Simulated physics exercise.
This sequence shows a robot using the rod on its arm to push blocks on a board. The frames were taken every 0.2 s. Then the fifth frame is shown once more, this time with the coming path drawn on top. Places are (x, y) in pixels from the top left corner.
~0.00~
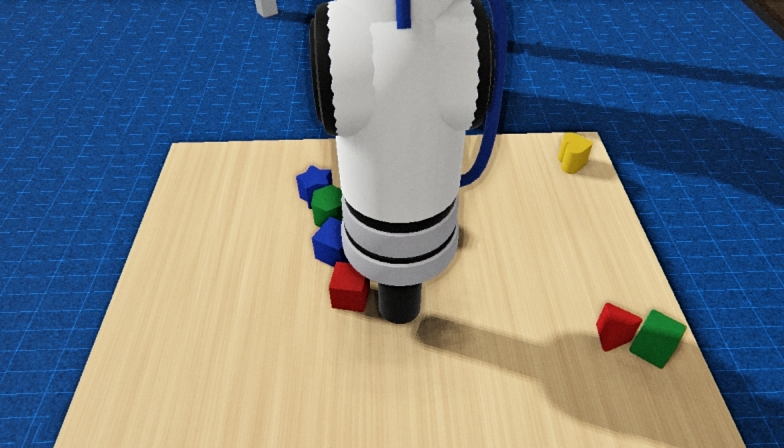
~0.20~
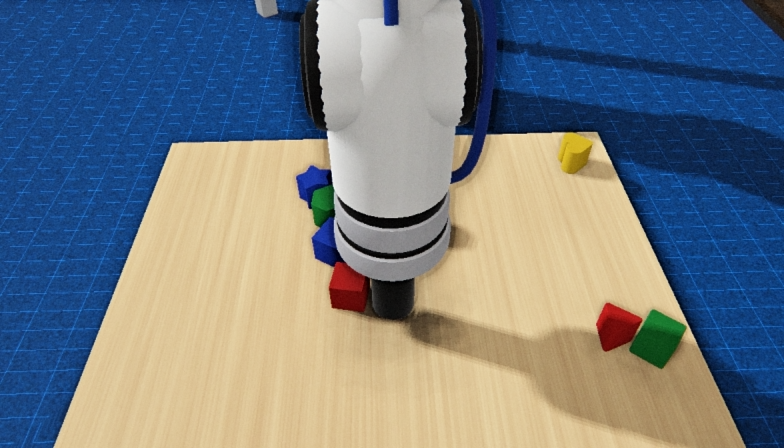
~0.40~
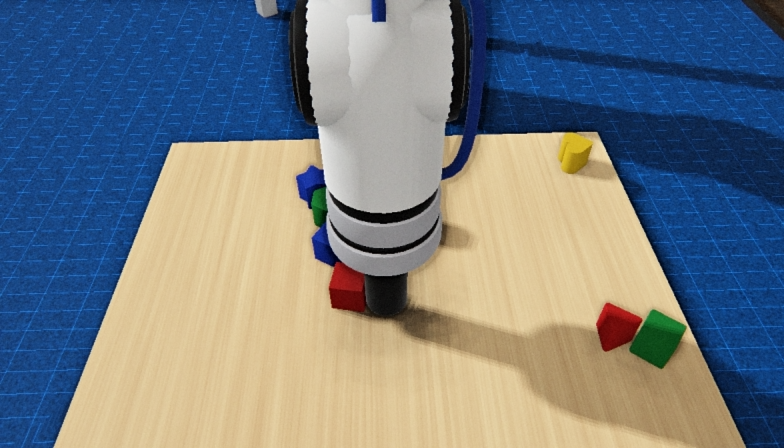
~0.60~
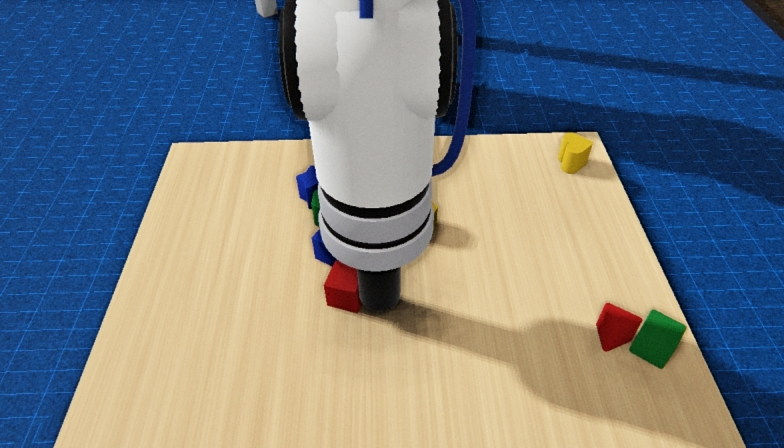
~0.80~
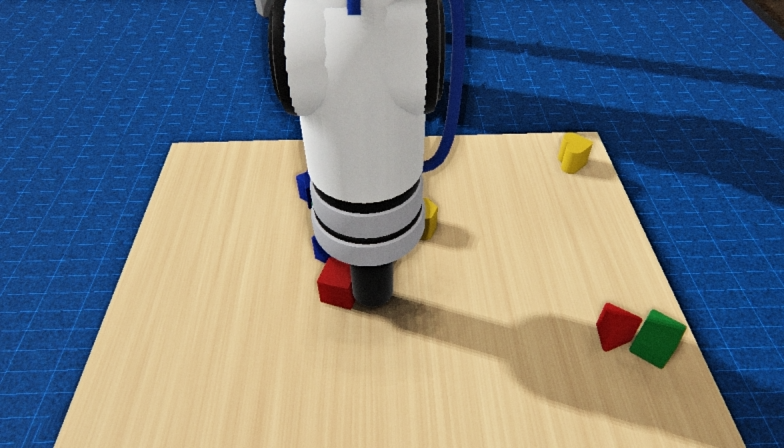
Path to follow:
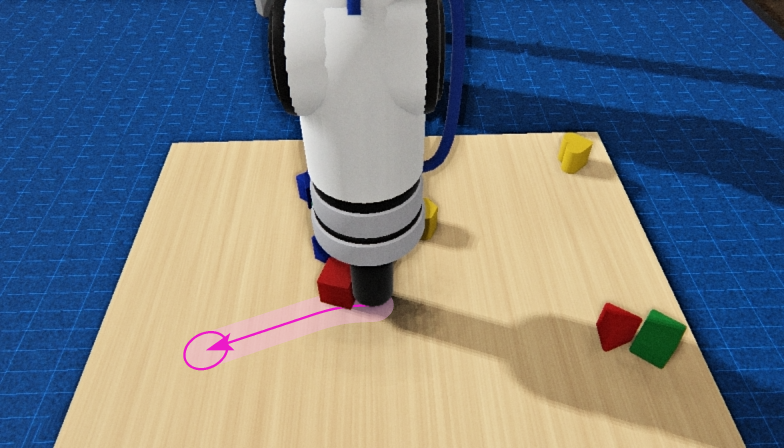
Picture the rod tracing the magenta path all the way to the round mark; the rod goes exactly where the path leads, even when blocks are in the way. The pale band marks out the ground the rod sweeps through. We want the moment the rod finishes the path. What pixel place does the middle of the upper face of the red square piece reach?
Located at (305, 265).
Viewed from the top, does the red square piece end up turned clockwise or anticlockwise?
Looking down, my answer is that the red square piece rotates clockwise.
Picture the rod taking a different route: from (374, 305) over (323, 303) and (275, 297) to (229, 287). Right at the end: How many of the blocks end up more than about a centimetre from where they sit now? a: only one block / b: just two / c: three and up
That would be a.
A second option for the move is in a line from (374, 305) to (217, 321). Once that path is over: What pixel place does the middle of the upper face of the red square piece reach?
I'd guess (301, 262).
The drawn path runs from (374, 305) through (319, 313) and (264, 331) to (206, 350).
The first path, step by step. One third of the way, rod at (315, 299); red square piece at (305, 265), turned 50° clockwise.
Two thirds of the way, rod at (259, 317); red square piece at (305, 265), turned 50° clockwise.
At the end, rod at (199, 336); blue square piece not moved; red square piece at (305, 265), turned 50° clockwise.
